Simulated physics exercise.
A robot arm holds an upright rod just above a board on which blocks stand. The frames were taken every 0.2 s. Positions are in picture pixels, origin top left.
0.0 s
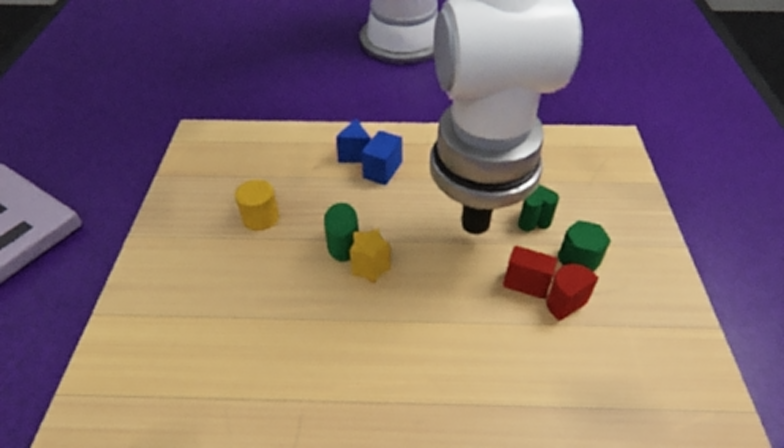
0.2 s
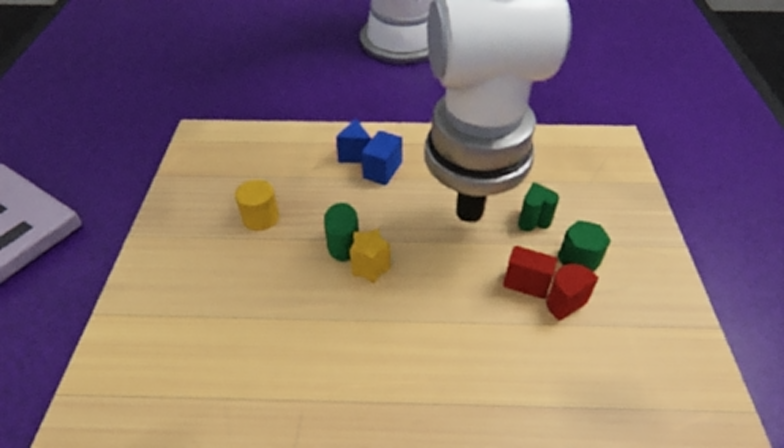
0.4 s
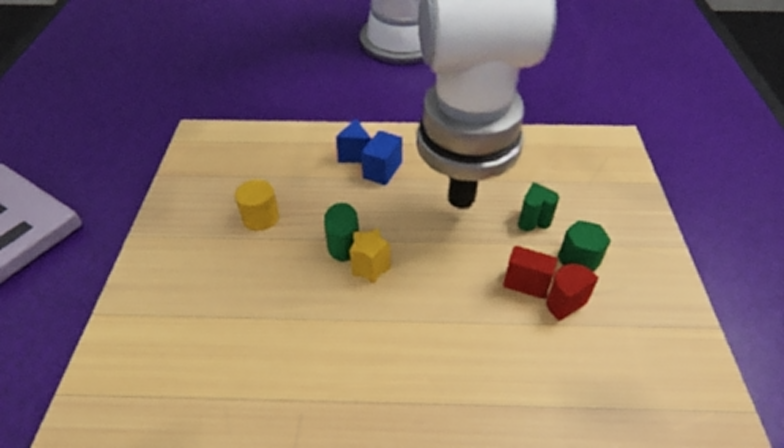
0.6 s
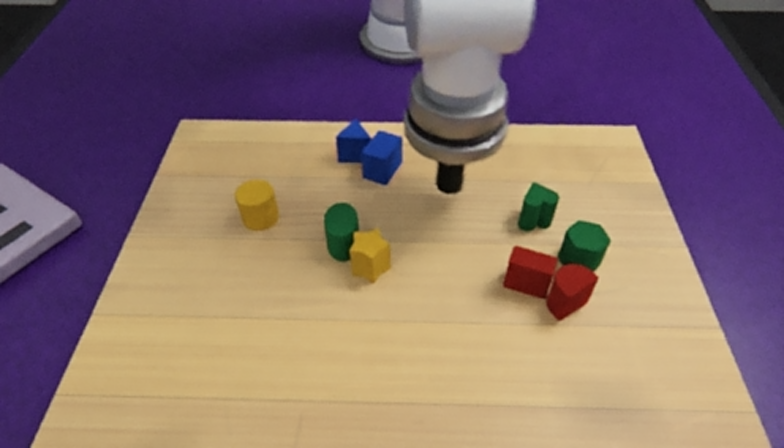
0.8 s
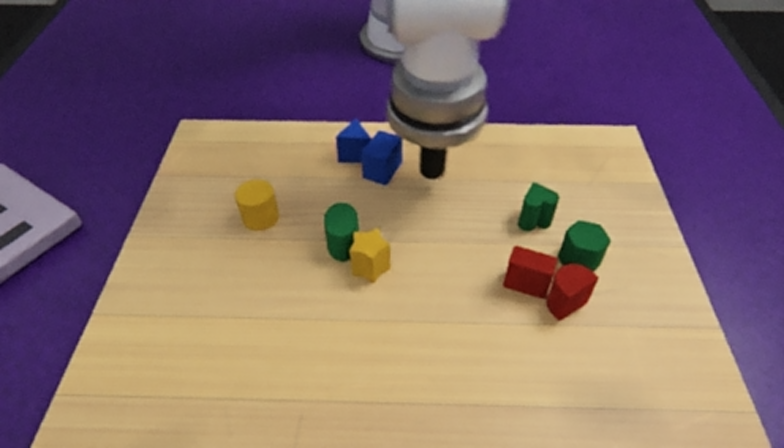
The robot arm moves its dark rod up and left across the board among still blocks.
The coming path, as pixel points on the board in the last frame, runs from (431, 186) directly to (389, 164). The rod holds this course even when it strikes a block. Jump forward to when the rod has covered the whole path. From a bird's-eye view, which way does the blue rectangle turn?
My answer: Anticlockwise.
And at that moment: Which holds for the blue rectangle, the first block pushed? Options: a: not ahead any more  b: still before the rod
My answer is option b.
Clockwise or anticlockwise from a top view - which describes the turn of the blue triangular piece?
Spins clockwise.
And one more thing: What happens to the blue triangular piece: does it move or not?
From what I can tell, it won't keep its place.
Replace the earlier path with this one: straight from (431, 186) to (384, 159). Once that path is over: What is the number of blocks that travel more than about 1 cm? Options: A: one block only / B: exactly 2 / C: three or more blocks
The correct letter is B.
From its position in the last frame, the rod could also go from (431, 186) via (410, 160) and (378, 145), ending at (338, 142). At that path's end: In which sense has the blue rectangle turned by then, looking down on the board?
Spins counterclockwise.
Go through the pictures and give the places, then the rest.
The first frame shows tip of the rod (475, 225), middles of tops, blue triangular piece (354, 130), blue rectangle (382, 144).
The second frame shows rod (470, 214), nothing pushed.
The third frame shows rod (461, 200), nothing pushed.
The fourth frame shows rod (449, 186), nothing pushed.
The fifth frame shows rod (432, 172), blue triangular piece (354, 130), blue rectangle (382, 144).
The first path, step by step. Halfway along, rod (411, 160); nothing pushed yet.
At the end, rod (389, 149); blue triangular piece (336, 128), turned 30° clockwise; blue rectangle (362, 140), turned 35° anticlockwise.
